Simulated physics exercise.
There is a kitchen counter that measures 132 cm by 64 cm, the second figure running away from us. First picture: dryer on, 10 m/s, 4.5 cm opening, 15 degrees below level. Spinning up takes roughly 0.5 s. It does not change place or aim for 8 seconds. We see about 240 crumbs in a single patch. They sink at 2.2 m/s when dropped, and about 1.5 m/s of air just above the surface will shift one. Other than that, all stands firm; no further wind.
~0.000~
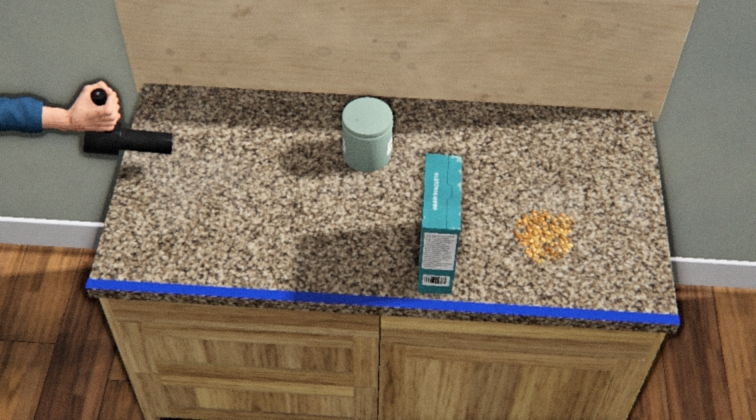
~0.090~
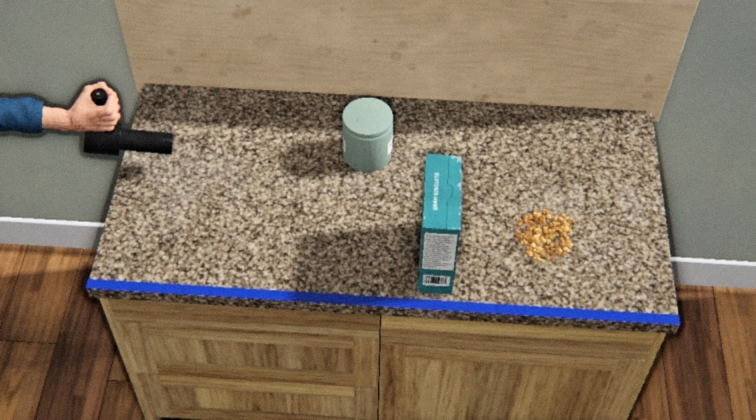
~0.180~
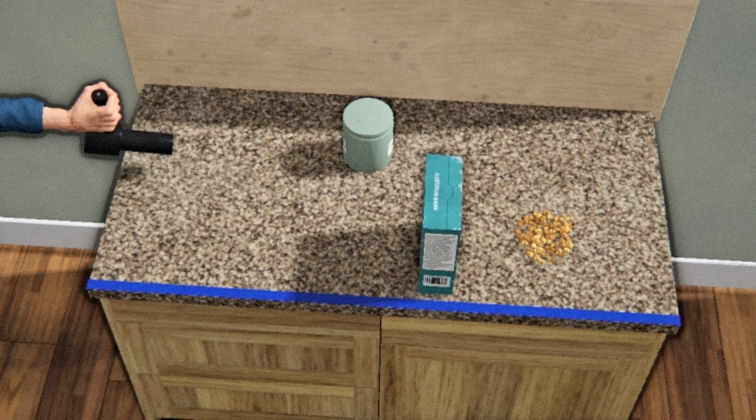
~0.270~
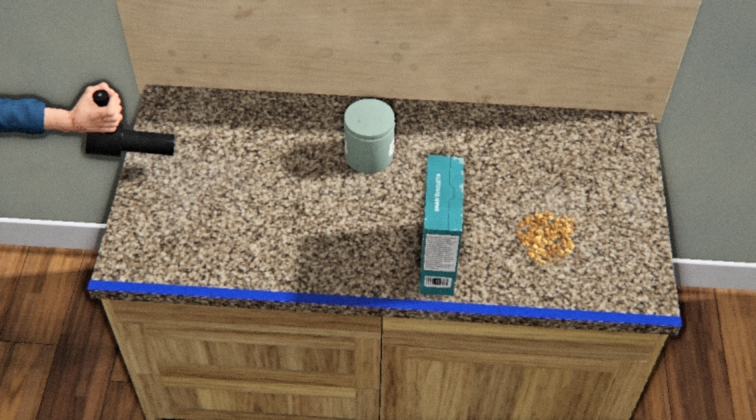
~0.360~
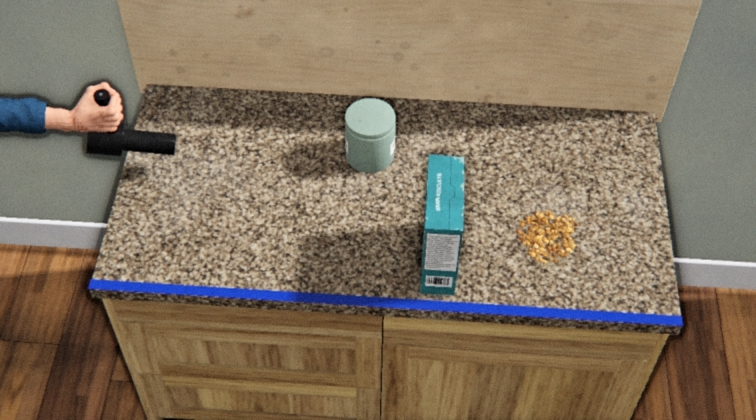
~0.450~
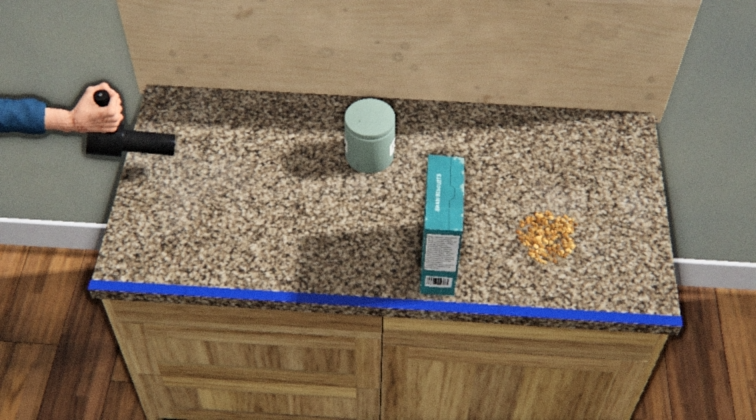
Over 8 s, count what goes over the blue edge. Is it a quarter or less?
Within one in four.
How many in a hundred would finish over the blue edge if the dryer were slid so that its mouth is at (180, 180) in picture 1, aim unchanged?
0 per cent.
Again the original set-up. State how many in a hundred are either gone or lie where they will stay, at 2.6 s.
It comes out at some 60 %.
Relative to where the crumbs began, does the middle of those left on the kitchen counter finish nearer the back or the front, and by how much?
Toward the near side, roughly 5 cm.
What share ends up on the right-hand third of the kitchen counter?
40 %.
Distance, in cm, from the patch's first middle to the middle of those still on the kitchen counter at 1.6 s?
It comes to near 5 cm.
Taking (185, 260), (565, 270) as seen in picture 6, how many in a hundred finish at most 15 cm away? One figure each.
Roughly 0 % and 40 %, in that order.
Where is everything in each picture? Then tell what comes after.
In the first picture, the middle of the crumbs is near (545, 237), none has stirred yet and the mouth of the dryer is at (172, 144).
In the second picture, the middle of the crumbs is near (546, 232), none has stirred yet and the blue edge is centred on (380, 307).
In the third picture, the middle of the crumbs is near (546, 232), none has stirred yet, the top of a carton is at (443, 191) and the top of a jar is at (368, 116).
In the fourth picture, the middle of the crumbs is near (547, 233) and none has stirred yet.
In the fifth picture, the middle of the crumbs is near (548, 233) and none has stirred yet.
In the sixth picture, the middle of the crumbs is near (548, 233) and none has stirred yet.
After 1.6 s, 0 % are over the blue edge; the middle of those still in play is near (554, 247); 53 % have settled or left.
After 2.6 s, 0 % are over the blue edge; the middle of those still in play is near (549, 250); 63 % have settled or left.
After 4.4 s, 0 % are over the blue edge; the middle of those still in play is near (544, 247); 72 % have settled or left.
After 8.0 s, at the end, 0 % are over the blue edge; the middle of those still in play is near (545, 248).
